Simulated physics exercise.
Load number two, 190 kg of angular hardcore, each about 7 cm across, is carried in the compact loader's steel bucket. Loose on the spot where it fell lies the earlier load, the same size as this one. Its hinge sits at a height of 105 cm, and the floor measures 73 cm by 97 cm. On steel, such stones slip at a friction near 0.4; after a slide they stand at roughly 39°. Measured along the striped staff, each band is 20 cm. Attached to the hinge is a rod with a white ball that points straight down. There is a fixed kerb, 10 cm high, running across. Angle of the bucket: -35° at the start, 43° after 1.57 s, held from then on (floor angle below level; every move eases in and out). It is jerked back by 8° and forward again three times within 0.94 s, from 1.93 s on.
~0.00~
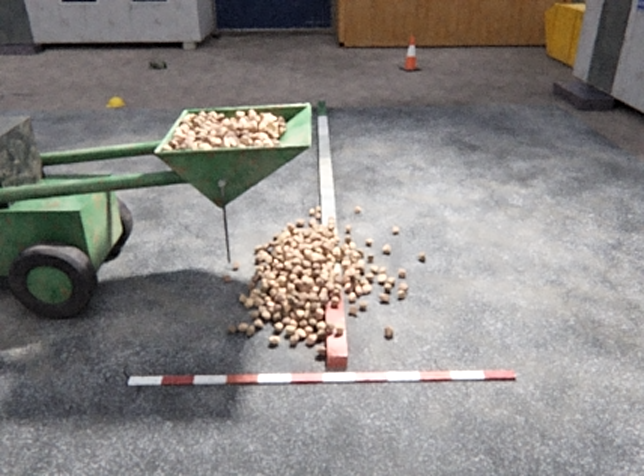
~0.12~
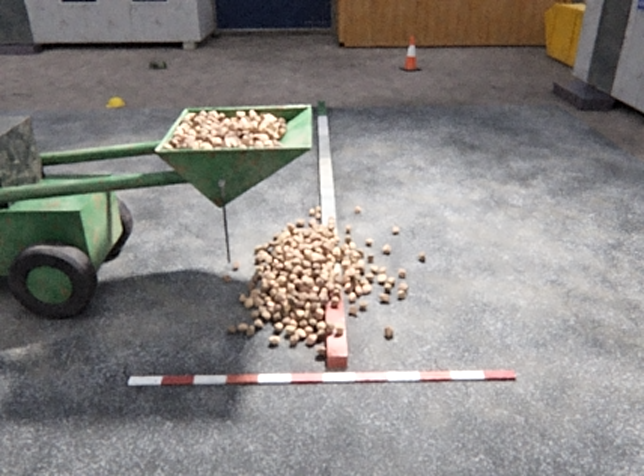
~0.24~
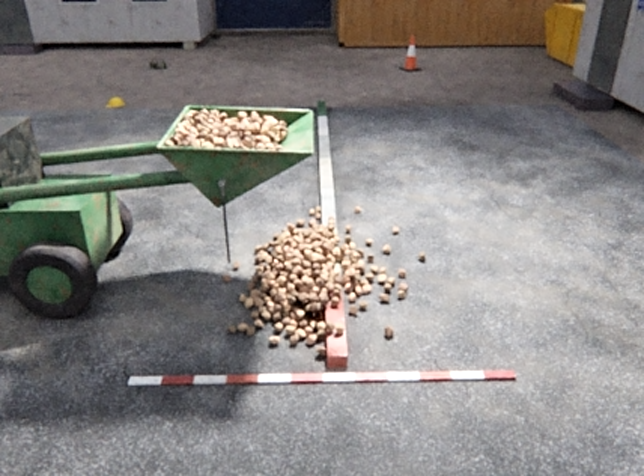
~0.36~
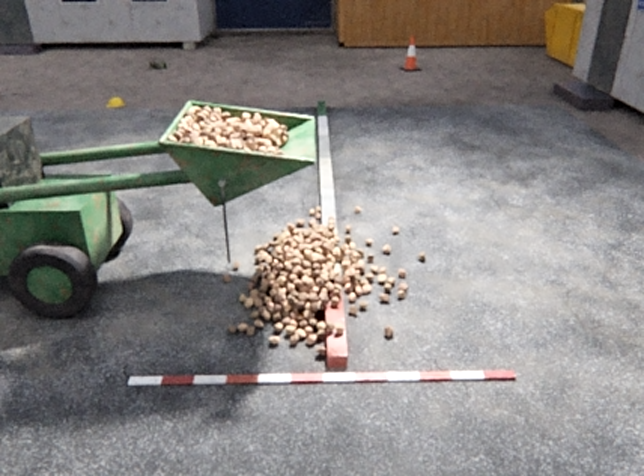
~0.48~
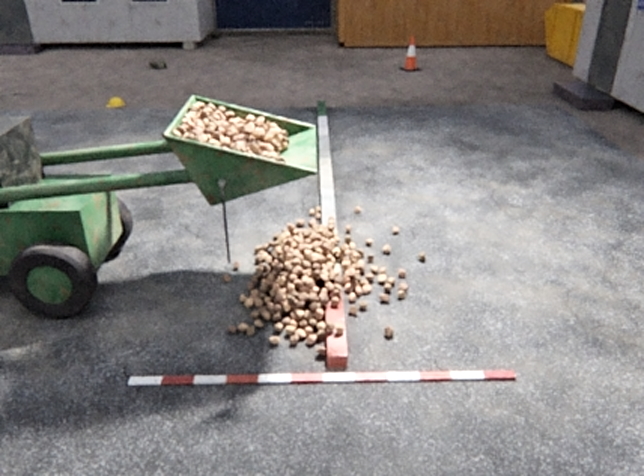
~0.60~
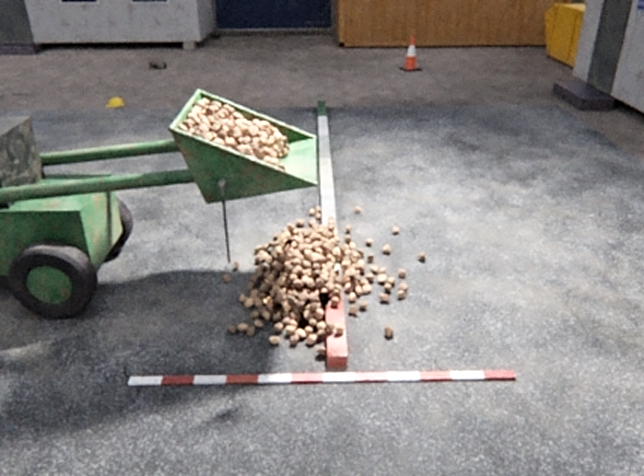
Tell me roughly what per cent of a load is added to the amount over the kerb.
Roughly 53 per cent of a load is added.
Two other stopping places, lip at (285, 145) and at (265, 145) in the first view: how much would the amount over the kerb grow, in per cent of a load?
Roughly 15 per cent, then 5 per cent.
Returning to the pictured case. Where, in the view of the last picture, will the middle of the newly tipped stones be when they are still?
Around (341, 264) in the last picture.
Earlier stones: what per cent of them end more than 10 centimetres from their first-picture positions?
About 5 per cent.
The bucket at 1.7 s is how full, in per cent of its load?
35 % still inside.
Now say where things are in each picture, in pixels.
The first picture shows lip at (310, 146), floor tilted -35°, highest stones at (237, 120). The earlier load is highest near (308, 250), 26 cm above ground level, 88 % on this side of the kerb, 12 % over the kerb.
The second picture shows lip at (310, 148), floor tilted -34°, highest stones at (232, 119); the stones move at 0.1 m/s on average.
The third picture shows lip at (312, 154), floor tilted -30°, highest stones at (204, 117); the stones move at 0.1 m/s on average.
In the fourth picture, the bucket is at -25°, its lip at (315, 162); the top of the load is at (199, 114); the stones move at 0.2 m/s on average.
In the fifth picture, the bucket is at -18°, its lip at (316, 173); the top of the load is at (199, 112); the stones move at 0.2 m/s on average.
The sixth picture shows lip at (316, 185), floor tilted -10°, highest stones at (203, 108); the stones move at 0.2 m/s on average.
After 1.2 s the floor is at 31°; in per cent of one load, 100 in the bucket, 89 on this side of the kerb, 12 over the kerb; the foremost stones are at (399, 269).
After 1.7 s the floor is at 43°; in per cent of one load, 35 in the bucket, 148 on this side of the kerb, 16 over the kerb; the foremost stones are at (399, 269).
After 3.3 s the floor is at 43°; in per cent of one load, 0 in the bucket, 135 on this side of the kerb, 65 over the kerb; the foremost stones are at (452, 270).
After 5.8 s the floor is at 43°; in per cent of one load, 0 in the bucket, 135 on this side of the kerb, 65 over the kerb; the foremost stones are at (452, 270). Net gain over the kerb, 53.
